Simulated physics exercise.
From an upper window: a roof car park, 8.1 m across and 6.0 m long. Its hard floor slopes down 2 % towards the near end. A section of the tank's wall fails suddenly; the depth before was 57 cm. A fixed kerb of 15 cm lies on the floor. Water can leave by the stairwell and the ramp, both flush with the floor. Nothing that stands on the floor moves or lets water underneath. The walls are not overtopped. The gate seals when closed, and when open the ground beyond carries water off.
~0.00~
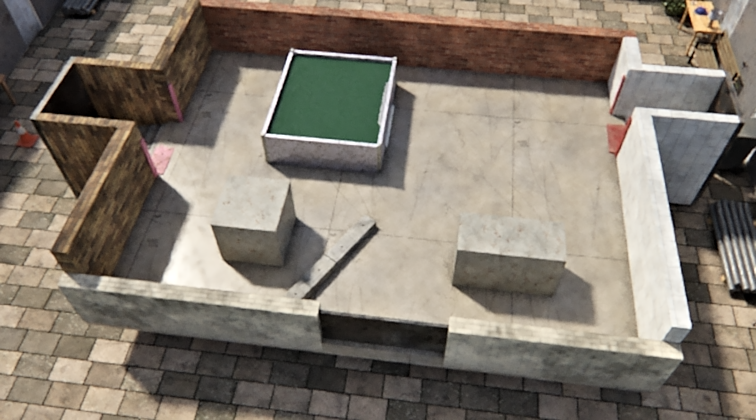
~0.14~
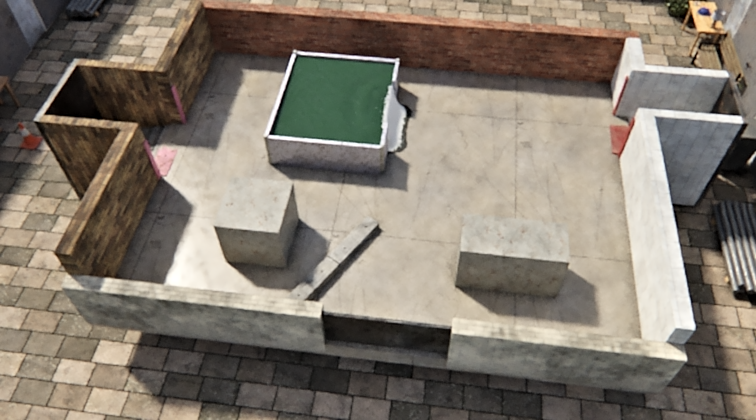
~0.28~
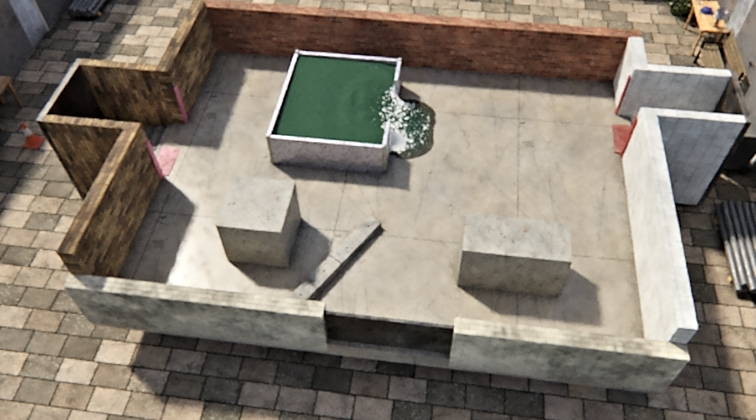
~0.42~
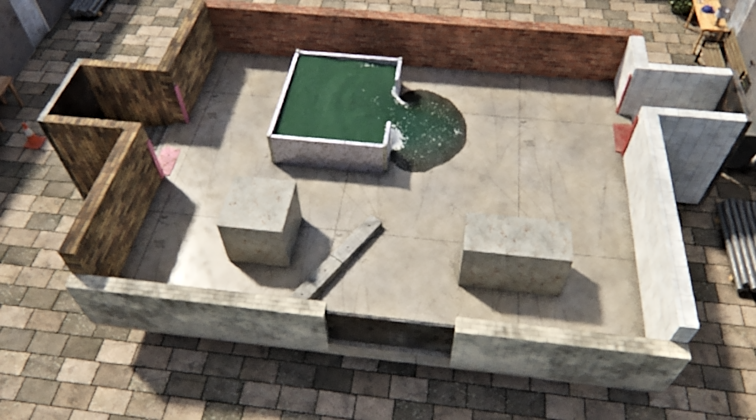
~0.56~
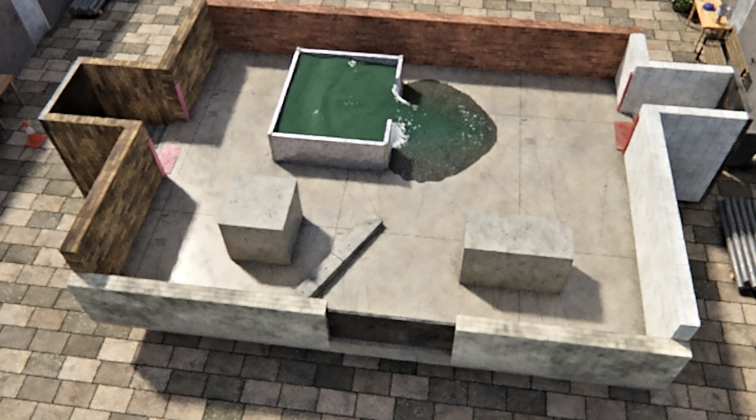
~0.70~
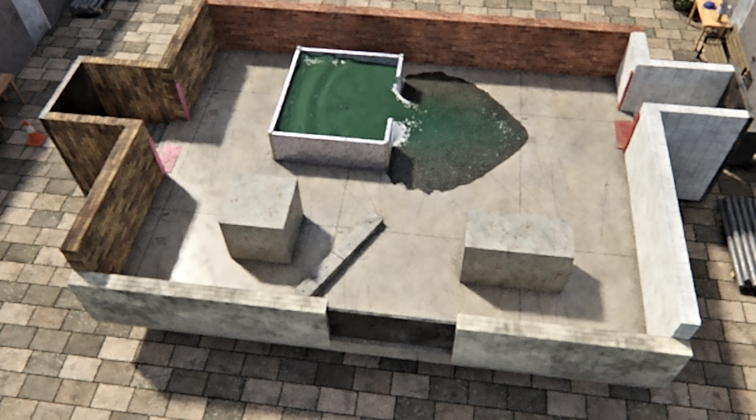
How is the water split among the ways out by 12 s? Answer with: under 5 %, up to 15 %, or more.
Shares: The gate takes under 5 %; the stair shaft (marked red) takes over 15 %; the ramp down (marked pink) takes under 5 %.
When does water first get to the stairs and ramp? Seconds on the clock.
Arrival: Stairs 1.3 s, ramp not within the 12 s.
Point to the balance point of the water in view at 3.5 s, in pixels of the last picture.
At about (433, 140).
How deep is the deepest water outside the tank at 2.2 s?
Up to some 28 cm.
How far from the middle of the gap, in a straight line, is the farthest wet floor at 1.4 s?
Roughly 4.2 m.
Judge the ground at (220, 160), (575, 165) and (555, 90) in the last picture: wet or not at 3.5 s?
In turn: Still dry, wet, flooded.
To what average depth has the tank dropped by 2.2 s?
About 34 cm.
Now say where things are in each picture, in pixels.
The tank at (333, 98) is whole and still, 57 cm deep, in the first frame.
Water pours out at (388, 119) and has run 0.6 m, to (400, 107); deepest outside 28 cm, 57 cm at the tank's back, in the second frame.
The front is at (427, 108), 0.9 m from the gap at (391, 120); 0.9 m2 of floor is under water; 57 cm left at the back of the tank, in the third frame.
The front is at (460, 145), 1.3 m from the gap at (391, 119); 1.9 m2 of floor is under water; 57 cm left at the back of the tank, in the fourth frame.
Water pours out at (392, 117) and has run 1.9 m, to (490, 143); deepest outside 34 cm, 57 cm at the tank's back, in the fifth frame.
Water pours out at (393, 116) and has run 2.4 m, to (521, 142); deepest outside 36 cm, 53 cm at the tank's back, in the sixth frame.
After 1.4 s water covers 30 % of the floor and is deepest (34 cm) near (397, 129); gone so far, the gate 0 %, the stair shaft (marked red) 0 %, the ramp down (marked pink) 0 %.
After 2.2 s water covers 35 % of the floor and is deepest (28 cm) near (398, 122); gone so far, the gate 0 %, the stair shaft (marked red) 2 %, the ramp down (marked pink) 0 %.
After 3.5 s water covers 40 % of the floor and is deepest (22 cm) near (639, 361); gone so far, the gate 0 %, the stair shaft (marked red) 7 %, the ramp down (marked pink) 0 %.
After 7.0 s water covers 55 % of the floor and is deepest (20 cm) near (626, 360); gone so far, the gate 0 %, the stair shaft (marked red) 16 %, the ramp down (marked pink) 0 %.
After 12.0 s water covers 75 % of the floor and is deepest (16 cm) near (449, 339); gone so far, the gate 0 %, the stair shaft (marked red) 21 %, the ramp down (marked pink) 0 %.
